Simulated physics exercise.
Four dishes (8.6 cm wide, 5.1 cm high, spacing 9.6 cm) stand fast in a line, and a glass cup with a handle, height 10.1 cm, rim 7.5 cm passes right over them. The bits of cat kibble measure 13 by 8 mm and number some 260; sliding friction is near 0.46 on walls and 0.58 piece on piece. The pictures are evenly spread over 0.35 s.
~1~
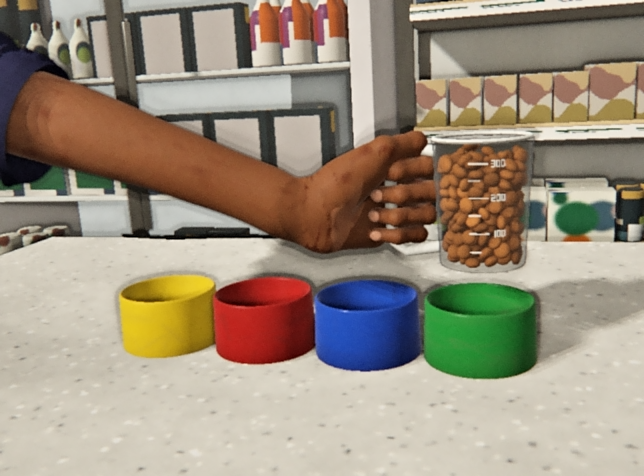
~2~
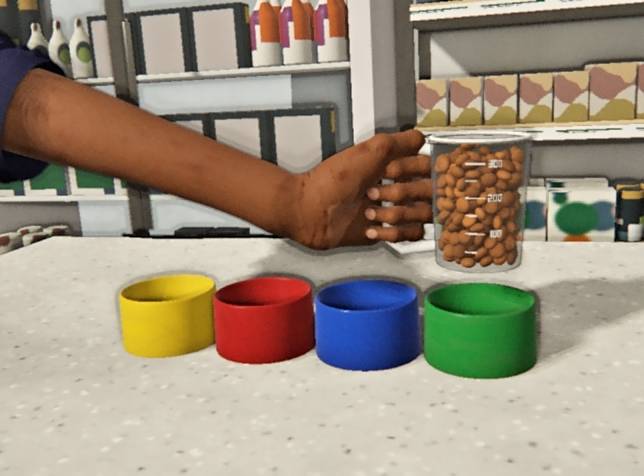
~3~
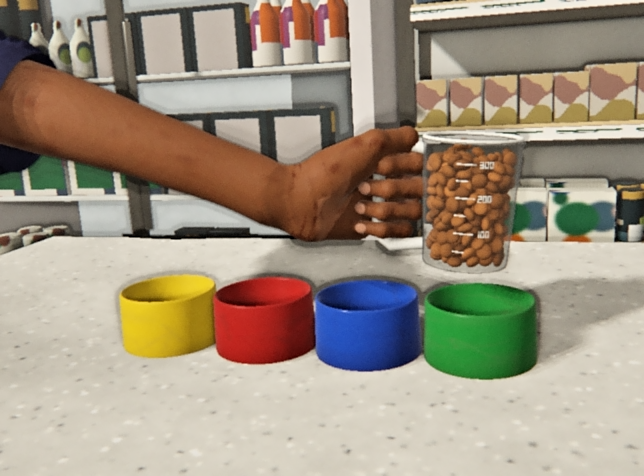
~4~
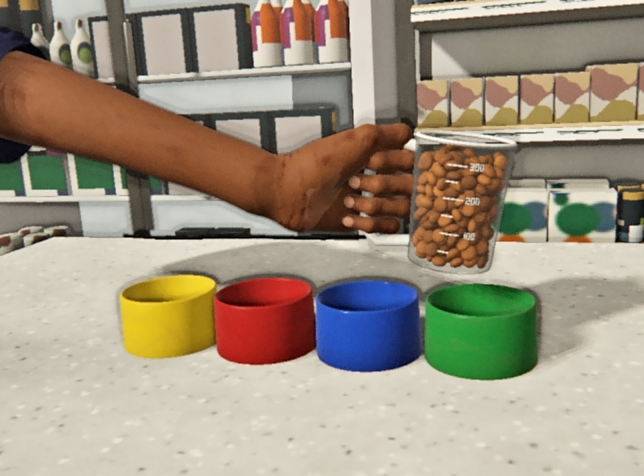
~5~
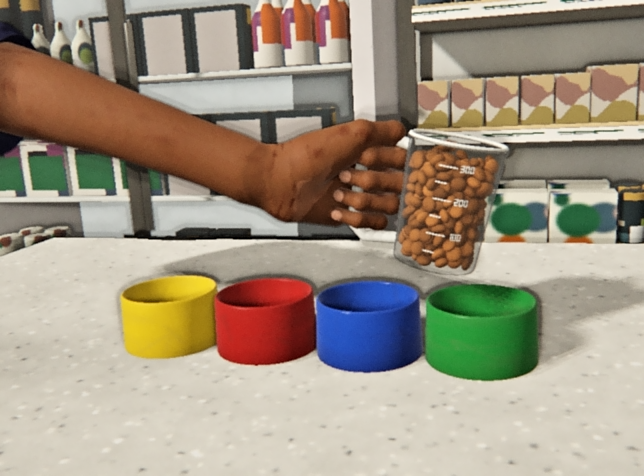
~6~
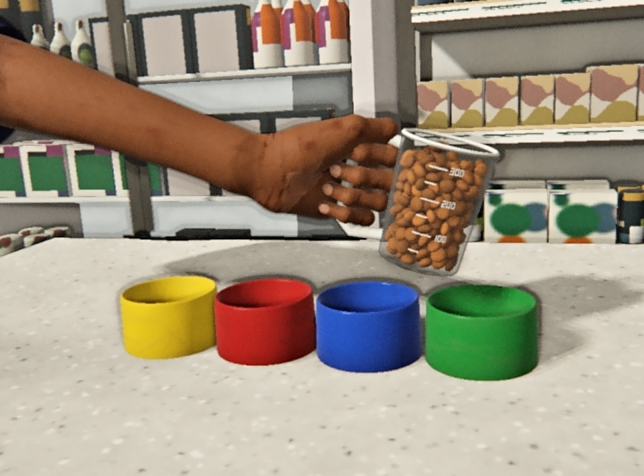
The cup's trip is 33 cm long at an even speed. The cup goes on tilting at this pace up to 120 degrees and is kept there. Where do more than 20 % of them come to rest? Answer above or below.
Red dish: Above; blue dish: Below; green dish: Below; yellow dish: Above; on the counter: Below.
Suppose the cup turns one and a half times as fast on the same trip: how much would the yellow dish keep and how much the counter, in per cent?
Yellow 0; counter 10.
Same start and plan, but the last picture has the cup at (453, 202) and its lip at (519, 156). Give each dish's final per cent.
Red 10; blue 80; green 0; yellow 0.
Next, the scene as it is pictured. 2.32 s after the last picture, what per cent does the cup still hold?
Some 5 per cent of the load.
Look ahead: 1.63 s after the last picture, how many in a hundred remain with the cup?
About 90 per cent.
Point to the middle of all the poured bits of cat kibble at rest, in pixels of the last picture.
Around (200, 325).
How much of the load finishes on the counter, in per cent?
About 15 per cent.
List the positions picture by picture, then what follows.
In the first picture, cup at (482, 200), tilt 0 degrees, lip at (532, 136), moved 0.0 cm; middle of the pieces at (481, 201); green dish at (479, 299); blue dish at (366, 296); red dish at (263, 292); yellow dish at (168, 289).
In the second picture, cup at (479, 200), tilt 1 degrees, lip at (530, 137), moved 0.3 cm; middle of the pieces at (477, 201).
In the third picture, cup at (469, 201), tilt 4 degrees, lip at (523, 140), moved 1.1 cm; middle of the pieces at (467, 201).
In the fourth picture, cup at (457, 201), tilt 8 degrees, lip at (515, 145), moved 2.1 cm; middle of the pieces at (456, 202).
In the fifth picture, cup at (446, 202), tilt 12 degrees, lip at (506, 149), moved 3.0 cm; middle of the pieces at (444, 202).
In the sixth picture, cup at (434, 202), tilt 16 degrees, lip at (497, 154), moved 4.0 cm; middle of the pieces at (432, 203); green dish at (481, 301); blue dish at (367, 297); red dish at (264, 294); yellow dish at (169, 290).
Then, 0.98 s after the last picture, tilt 70 degrees; cup holds 100 %.
Then, 1.63 s after the last picture, tilt 105 degrees; cup holds 90 %, red 5 %, blue 5 %.
Then, 2.32 s after the last picture, tilt 120 degrees; cup holds 5 %, red 30 %, blue 5 %, yellow 50 %.
In the end, red 30 %, blue 5 %, green 0 %, yellow 50 %, counter 15 %.
